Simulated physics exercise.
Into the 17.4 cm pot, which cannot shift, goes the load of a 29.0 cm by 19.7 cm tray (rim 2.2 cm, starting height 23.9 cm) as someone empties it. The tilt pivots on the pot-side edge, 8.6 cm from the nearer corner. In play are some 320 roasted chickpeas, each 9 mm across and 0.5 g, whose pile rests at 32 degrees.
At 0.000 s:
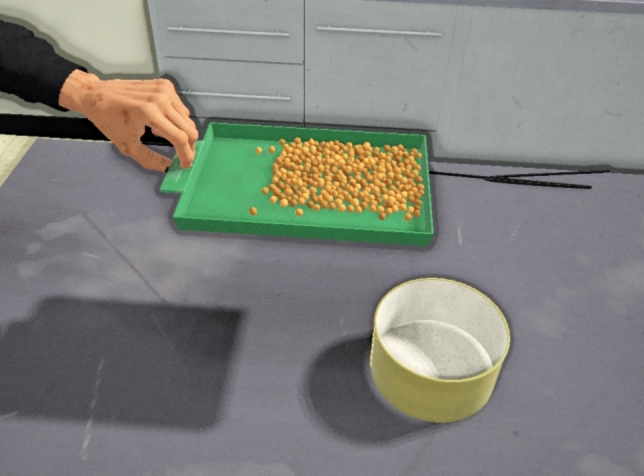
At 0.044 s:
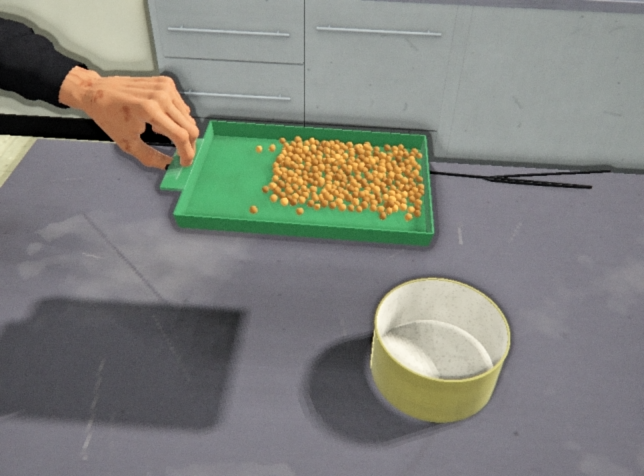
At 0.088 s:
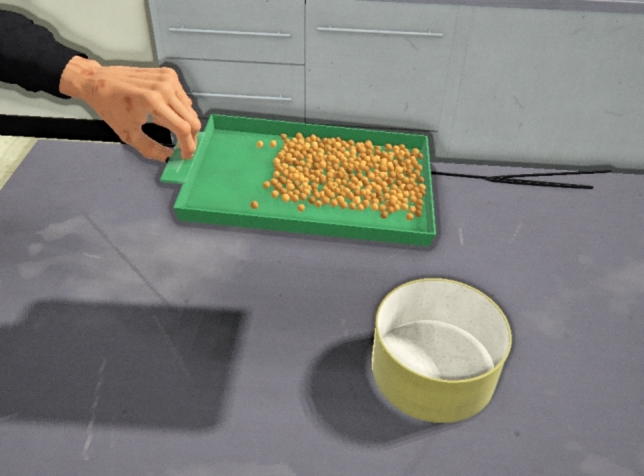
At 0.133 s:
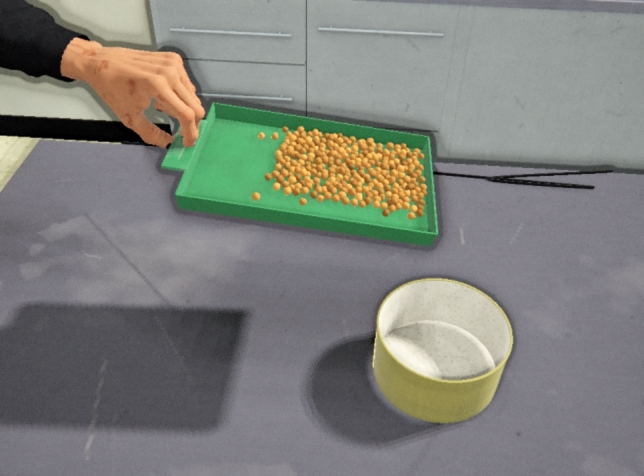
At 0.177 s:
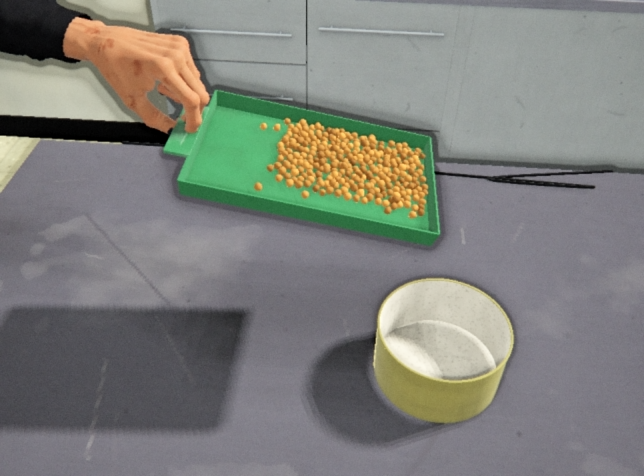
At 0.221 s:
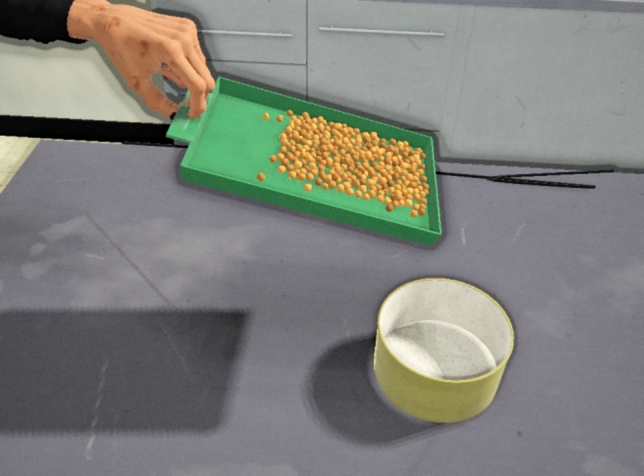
To begin with, a hand holds the left end of a green tray of small round orange pieces, nearly level above a grey surface, with an empty yellow pot standing below. The hand then raises that end, slowly at first and then faster, until the tray slants down to the right, the pieces barely shifting on it.
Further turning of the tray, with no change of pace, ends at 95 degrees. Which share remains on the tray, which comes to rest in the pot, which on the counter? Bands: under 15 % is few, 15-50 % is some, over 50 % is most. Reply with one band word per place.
Tray few, pot some, counter most.
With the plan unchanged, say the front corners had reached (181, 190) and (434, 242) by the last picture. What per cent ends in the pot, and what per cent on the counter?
The pot gets 100 and the counter 0.
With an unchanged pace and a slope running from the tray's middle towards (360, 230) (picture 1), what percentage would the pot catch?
That comes to around 85 per cent.
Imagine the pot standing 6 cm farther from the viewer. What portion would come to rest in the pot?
With that change it comes to something like 60 in a hundred.
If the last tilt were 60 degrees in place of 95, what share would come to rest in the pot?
Pot share: About 0 per cent.
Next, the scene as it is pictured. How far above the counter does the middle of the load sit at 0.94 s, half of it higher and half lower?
Some 28 cm.
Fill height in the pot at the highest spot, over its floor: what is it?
Around 2.0 cm above the floor.
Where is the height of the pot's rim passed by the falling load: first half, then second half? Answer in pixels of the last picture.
First near (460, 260), later near (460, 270).
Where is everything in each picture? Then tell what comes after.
In the first picture, tray tilt 0 degrees, front corners at (177, 215) and (430, 232); middle of the pieces at (339, 174); pot at (441, 326).
In the second picture, tray tilt 1 degrees, front corners at (177, 213) and (430, 232); middle of the pieces at (339, 173).
In the third picture, tray tilt 3 degrees, front corners at (178, 206) and (432, 232); middle of the pieces at (341, 171).
In the fourth picture, tray tilt 7 degrees, front corners at (179, 193) and (434, 232), lowest corner right back; middle of the pieces at (343, 167).
In the fifth picture, tray tilt 11 degrees, front corners at (182, 179) and (436, 232), lowest corner right back; middle of the pieces at (345, 162).
In the sixth picture, tray tilt 14 degrees, front corners at (185, 164) and (438, 232), lowest corner right back; middle of the pieces at (347, 157); pot at (445, 326). Its pace works out near 90 degrees a second.
After 0.65 s, tilt 53 degrees; the tray holds 100 %, the pot 0 %.
After 0.94 s, tilt 79 degrees; the tray holds 95 %, the pot 0 %.
Then, at 1.33 s, tilt 95 degrees; the tray holds 25 %, the pot 0 %.
In the end, at 2.6 s, tray 0 %, pot 30 %, counter 70 %.
